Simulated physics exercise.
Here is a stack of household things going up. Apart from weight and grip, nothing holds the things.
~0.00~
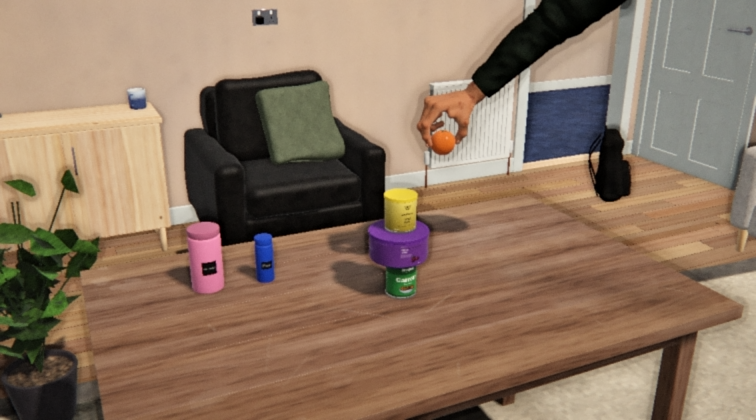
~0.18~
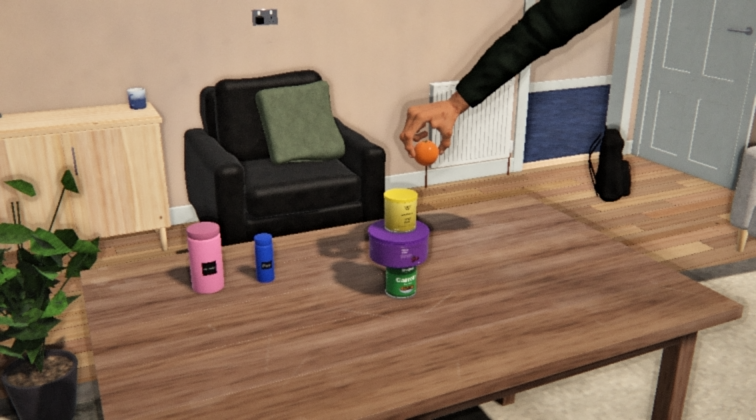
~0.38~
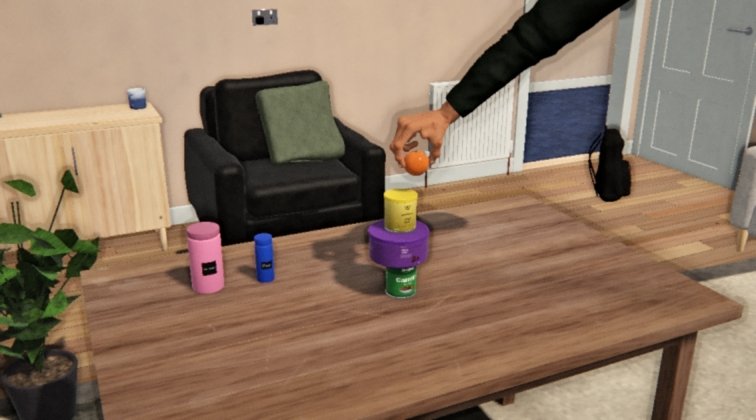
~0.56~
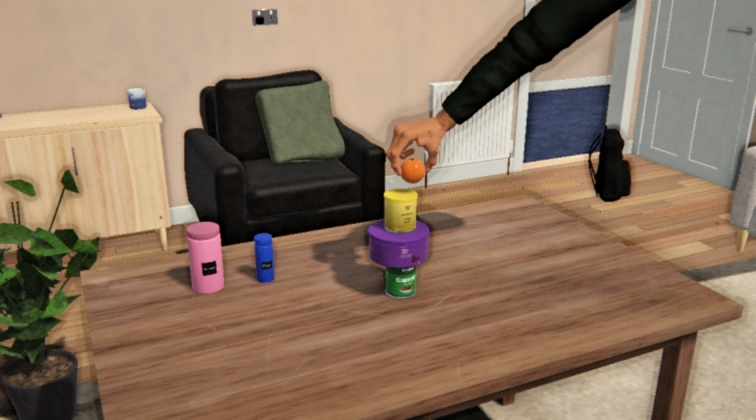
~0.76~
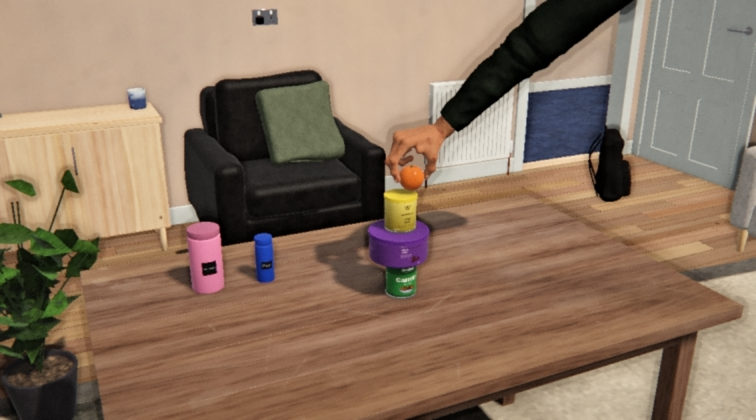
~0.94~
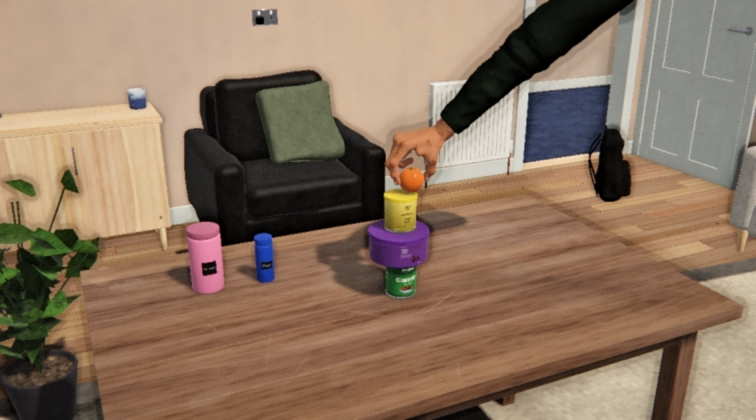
A hand in a dark sleeve reaches in from the upper right, holding an orange tomato above a stack on a wooden living-room table, seen from slightly above by a still camera. The stack has a yellow tin on a purple tub on a green tin, with a pink jar and blue shaker to its left and a black armchair behind. The hand moves left and lowers the tomato onto the yellow tin, staying around it.
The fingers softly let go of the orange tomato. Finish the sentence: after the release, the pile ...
After the release, the pile stays upright.
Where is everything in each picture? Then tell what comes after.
Still above its spot; orange tomato (443, 143); blue shaker (264, 258), in the first frame.
Still above its spot; orange tomato (426, 153); purple tub (399, 242), in the second frame.
Still above its spot; orange tomato (416, 163); yellow tin (400, 211), in the third frame.
Still above its spot; orange tomato (412, 171); pink jar (206, 258), in the fourth frame.
In place under the hand; orange tomato (411, 178); green tin (401, 274), in the fifth frame.
In place under the hand; orange tomato (411, 180); blue shaker (264, 258), in the sixth frame.
By 1.54 s, all is still.
By 2.44 s, orange tomato resting near (412, 180).
When it is over (4.0 s), all 6 as before. End places, in pixels of the last picture, orange tomato near (412, 180). The pile holds.
